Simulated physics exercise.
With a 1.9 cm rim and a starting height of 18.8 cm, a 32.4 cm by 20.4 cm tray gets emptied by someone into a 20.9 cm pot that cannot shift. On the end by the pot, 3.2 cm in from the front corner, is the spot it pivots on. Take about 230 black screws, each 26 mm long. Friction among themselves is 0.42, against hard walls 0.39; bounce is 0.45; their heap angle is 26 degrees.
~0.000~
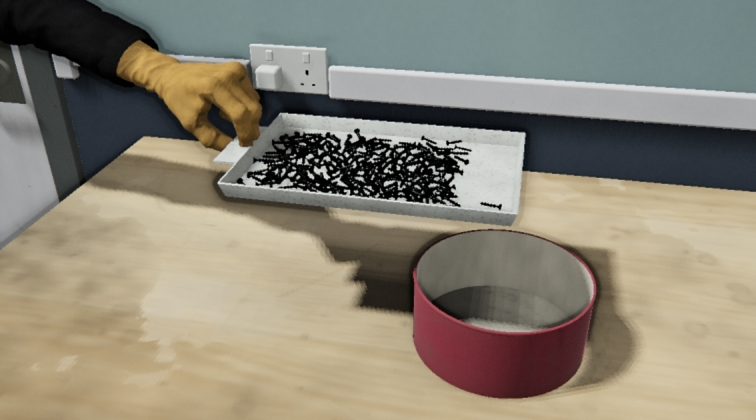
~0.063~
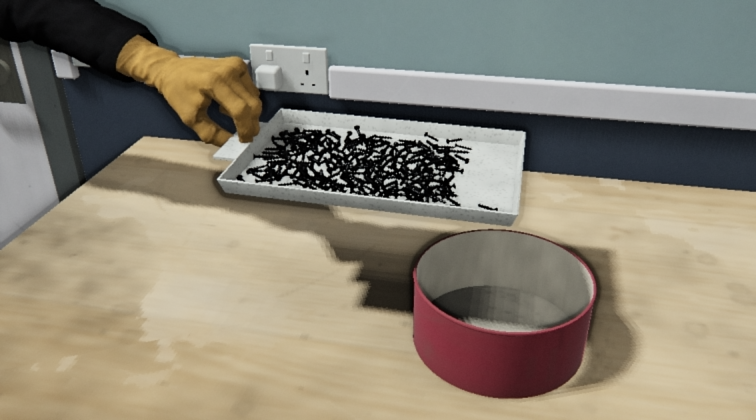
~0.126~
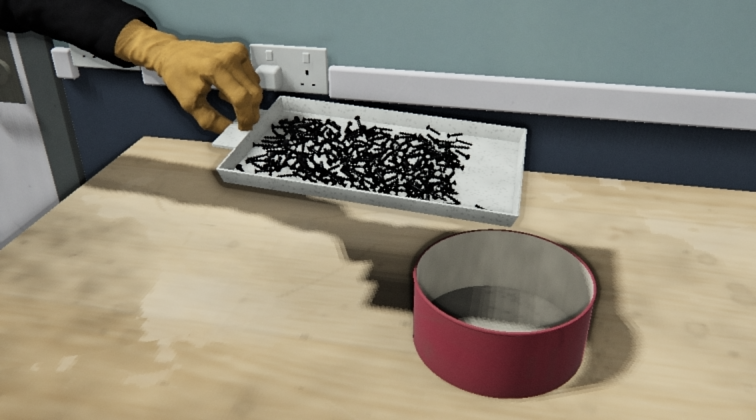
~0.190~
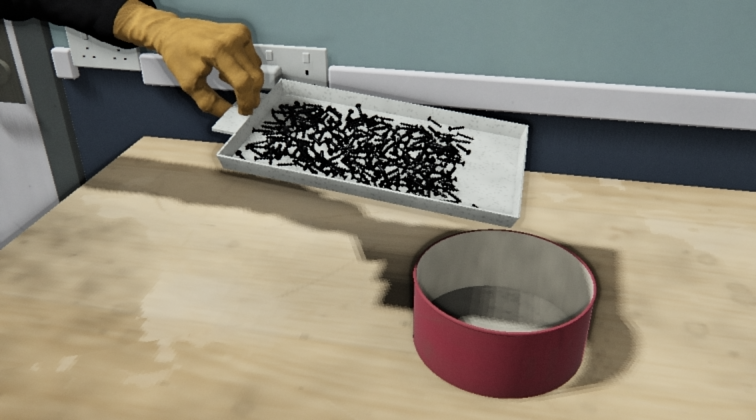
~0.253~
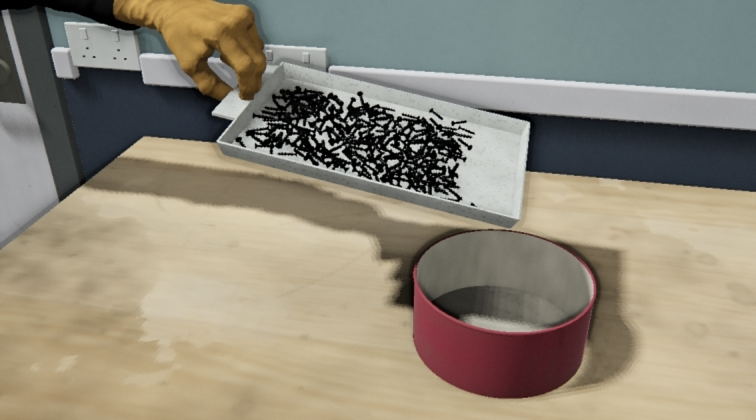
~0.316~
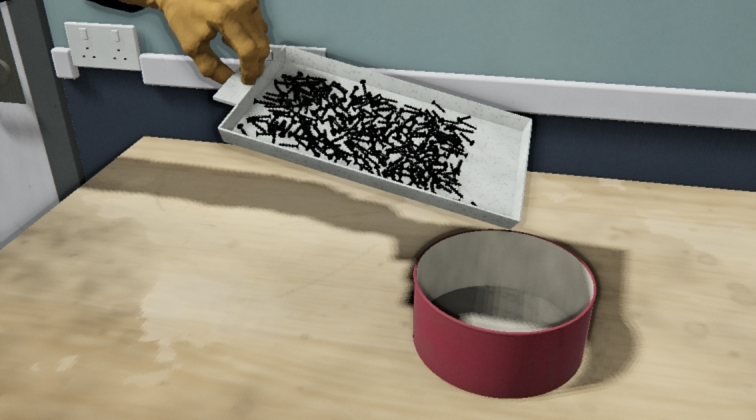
A shallow white tray of small black screws starts level on a pale wooden worktop, seen from slightly above by a still camera. Behind it are a blue-green wall, white sockets and trunking, with a round red pot at front right. A tan-gloved hand in a dark sleeve raises the tray's left end steadily, slanting it down rightward, while the screws stay bunched together.
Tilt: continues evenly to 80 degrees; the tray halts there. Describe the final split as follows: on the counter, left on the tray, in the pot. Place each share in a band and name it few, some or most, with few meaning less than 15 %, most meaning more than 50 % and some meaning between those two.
In the end: Counter few, tray few, pot most.
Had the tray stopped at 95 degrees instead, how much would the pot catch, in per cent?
95 per cent.
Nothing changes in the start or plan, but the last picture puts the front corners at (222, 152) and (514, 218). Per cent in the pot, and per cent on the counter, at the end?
The pot gets 75 and the counter 20.
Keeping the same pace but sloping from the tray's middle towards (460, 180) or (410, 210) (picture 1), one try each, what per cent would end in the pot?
Near 75 and 60 per cent, in that order.
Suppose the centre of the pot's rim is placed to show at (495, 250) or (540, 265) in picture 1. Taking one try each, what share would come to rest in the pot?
I'd say some 20 per cent for the first and some 65 per cent for the second.
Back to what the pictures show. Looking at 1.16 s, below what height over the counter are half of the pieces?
Height: Around 18 cm.
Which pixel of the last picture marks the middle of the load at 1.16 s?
The middle of the load should be at about (533, 226) by then.
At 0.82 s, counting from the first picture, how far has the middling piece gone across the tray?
It has moved some 11 cm from its start.
After 0.82 s, tilt 46 degrees; the tray holds 100 %, the pot 0 %.
After 1.16 s, tilt 67 degrees; the tray holds 50 %, the pot 25 %.
Then, at 1.59 s, tilt 80 degrees; the tray holds 5 %, the pot 85 %.
By 2.7 s all is still; counter 5 %, tray 0 %, pot 95 %.
